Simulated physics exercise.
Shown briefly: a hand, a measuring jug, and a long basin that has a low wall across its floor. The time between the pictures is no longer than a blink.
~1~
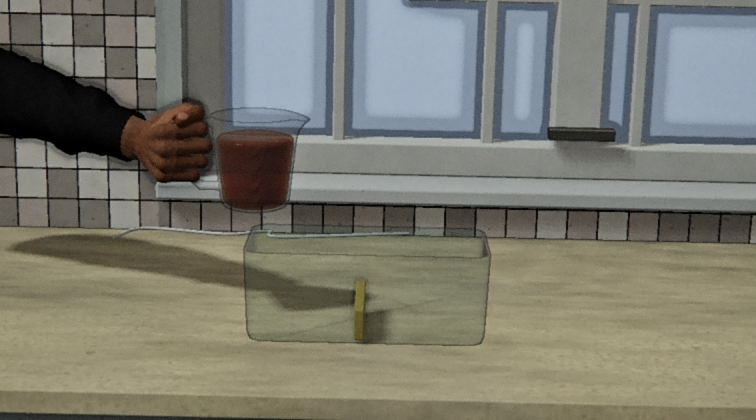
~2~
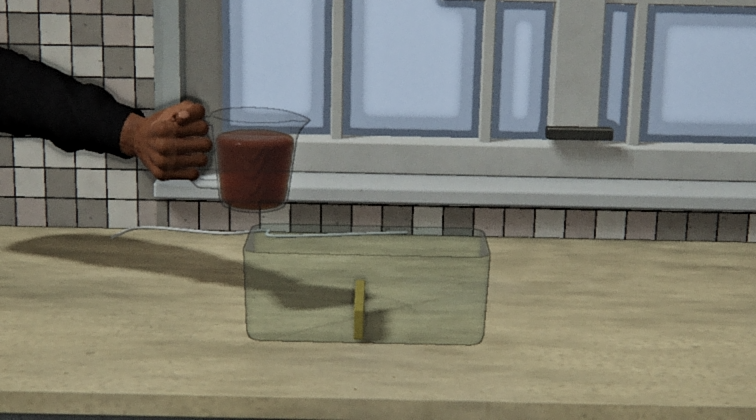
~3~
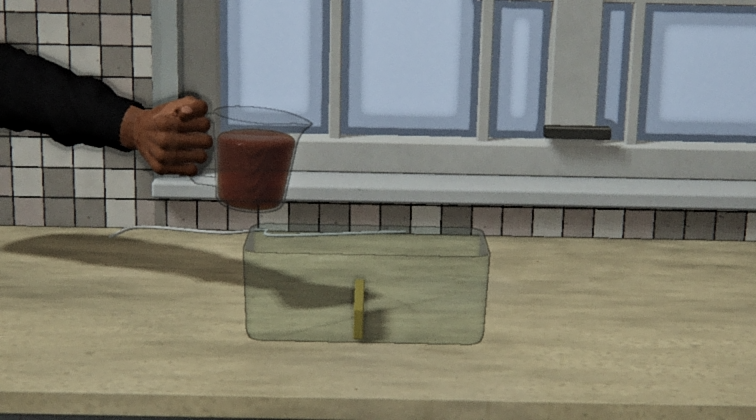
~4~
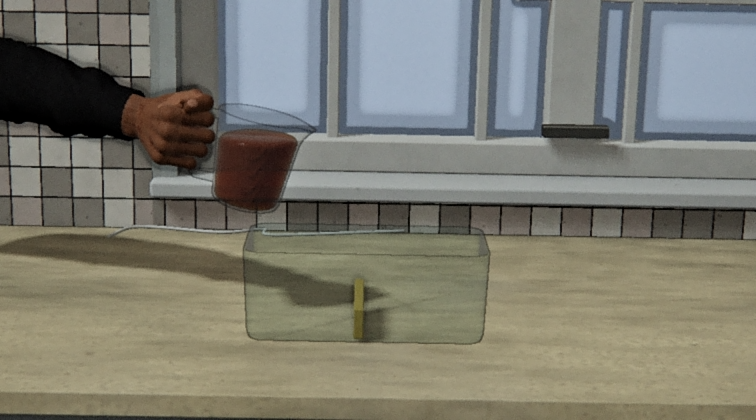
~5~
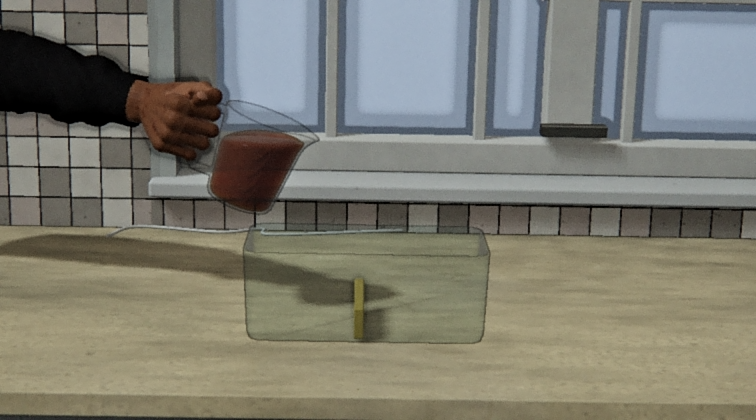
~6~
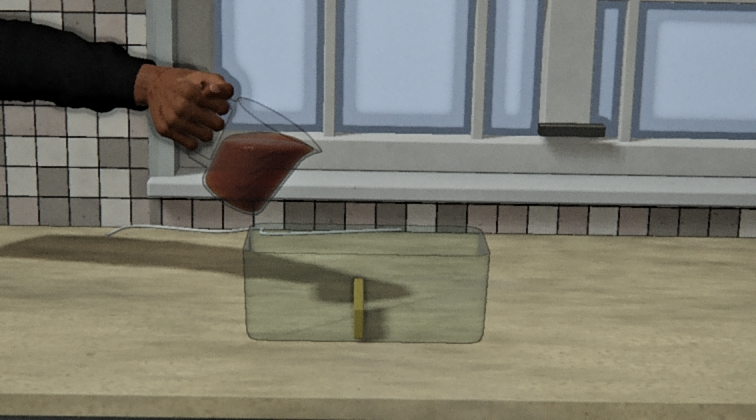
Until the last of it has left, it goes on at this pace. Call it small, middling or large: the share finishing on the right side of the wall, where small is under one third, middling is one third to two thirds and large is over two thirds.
Small.
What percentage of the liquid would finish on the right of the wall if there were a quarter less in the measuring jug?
Estimate: Around 5 per cent.
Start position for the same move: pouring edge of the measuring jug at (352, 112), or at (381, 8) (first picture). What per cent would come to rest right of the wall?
95 % and 65 %.
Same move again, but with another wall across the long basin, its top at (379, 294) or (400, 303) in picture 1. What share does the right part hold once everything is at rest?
5 % and 10 %, roughly.
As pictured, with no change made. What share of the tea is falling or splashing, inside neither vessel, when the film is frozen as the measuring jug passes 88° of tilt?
Somewhere around 20 per cent of it.
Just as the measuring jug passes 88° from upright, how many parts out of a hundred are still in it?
Near 60 %.
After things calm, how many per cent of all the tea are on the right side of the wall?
Roughly 20 %.
A moment on, the tilt is 88° and 61 per cent is still to pour, 11 is left of the wall and 7 right of it.
Next, the tilt is 102° and 14 per cent is still to pour, 59 is left of the wall and 19 right of it.
Then the tilt is 102° and 1 per cent is still to pour, 76 is left of the wall and 20 right of it.
Later the tilt is 102° and 0 per cent is still to pour, 76 is left of the wall and 22 right of it.
In the end 76 per cent lies left of the wall, 22 right of it and 1 outside.
